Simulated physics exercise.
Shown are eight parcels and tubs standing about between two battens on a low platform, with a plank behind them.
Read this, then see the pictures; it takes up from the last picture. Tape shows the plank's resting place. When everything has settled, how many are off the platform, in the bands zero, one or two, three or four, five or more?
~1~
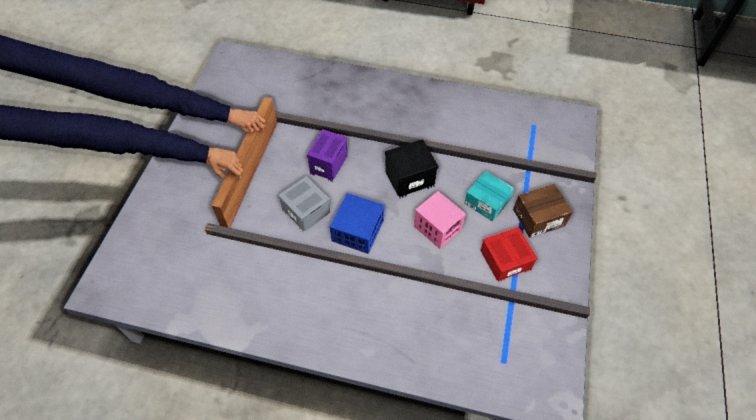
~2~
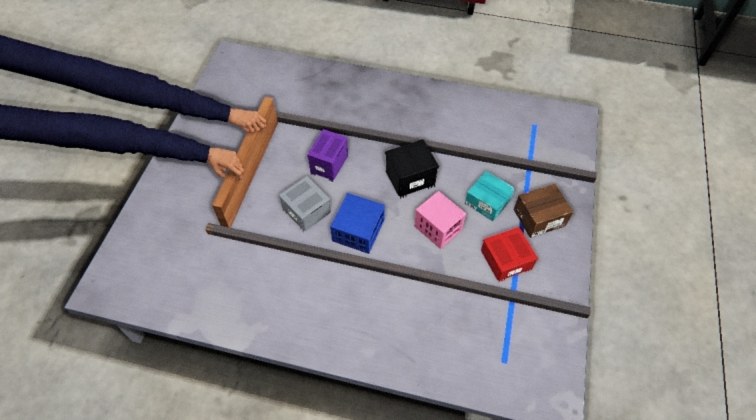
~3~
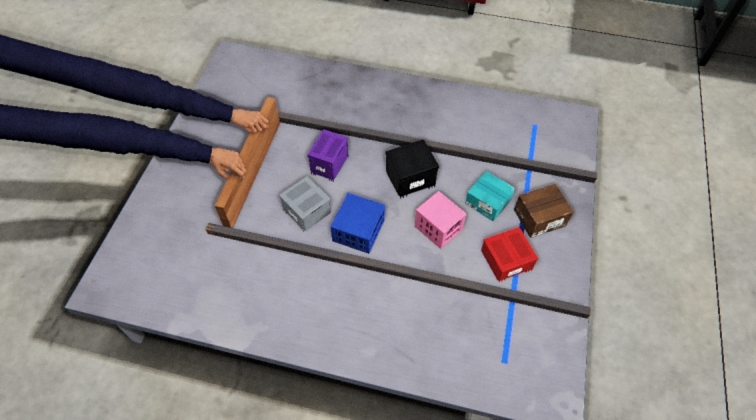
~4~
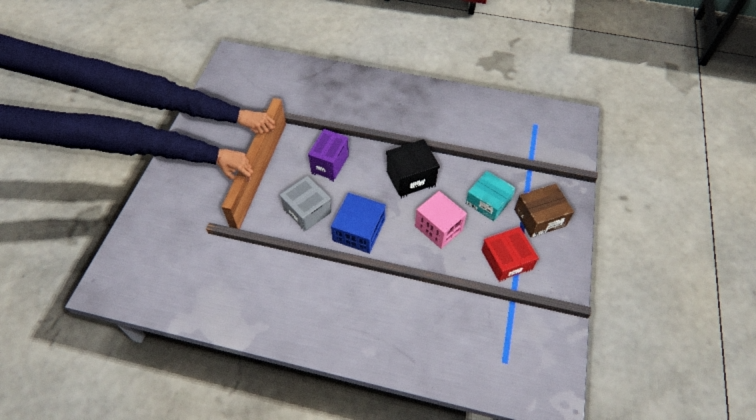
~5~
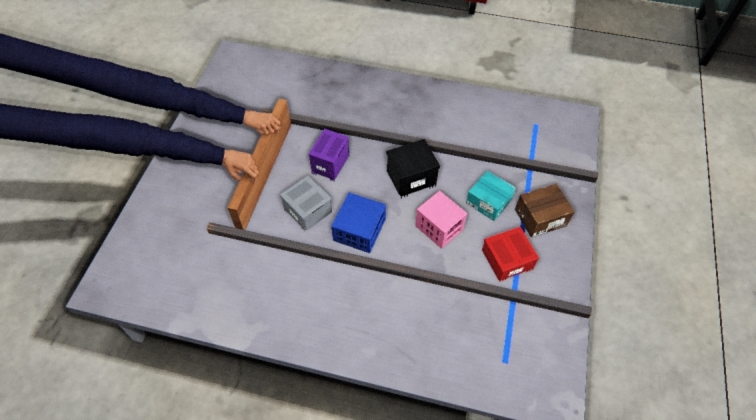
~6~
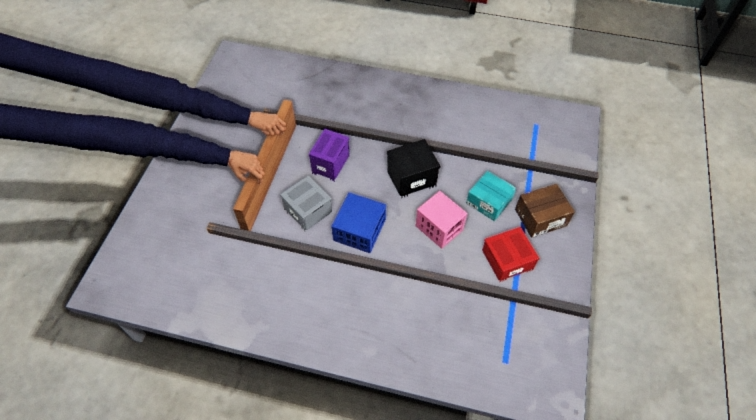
Off the platform: Three or four.
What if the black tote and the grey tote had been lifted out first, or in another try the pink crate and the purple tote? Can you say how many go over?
1 in the first try, 2 in the second.
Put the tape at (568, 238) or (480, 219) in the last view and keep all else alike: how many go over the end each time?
6, then 1.
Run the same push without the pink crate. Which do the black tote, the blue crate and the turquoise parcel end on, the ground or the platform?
Here's how it goes: The black tote is still up there, the blue crate is still up there, and the turquoise parcel ends up down.
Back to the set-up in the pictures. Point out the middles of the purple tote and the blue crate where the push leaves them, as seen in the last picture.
Purple tote: About (543, 196); blue crate: About (583, 261).
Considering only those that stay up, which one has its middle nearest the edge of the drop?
The foremost one is the blue crate.
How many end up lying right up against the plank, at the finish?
It's 2 of them.
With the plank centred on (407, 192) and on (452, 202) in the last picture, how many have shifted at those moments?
Note: First position 8; second position 8.
Soon after, none off yet; brown parcel at rest near (544, 211); red tote at rest near (510, 254); turquoise parcel at rest near (491, 196).
Then, none off yet; brown parcel moved about its own width near (570, 218); red tote moved about its own width near (557, 273); turquoise parcel moved about its own width near (527, 209).
At rest, the number that fall off is three or four; fallen, pink crate, turquoise parcel, red tote and brown parcel.
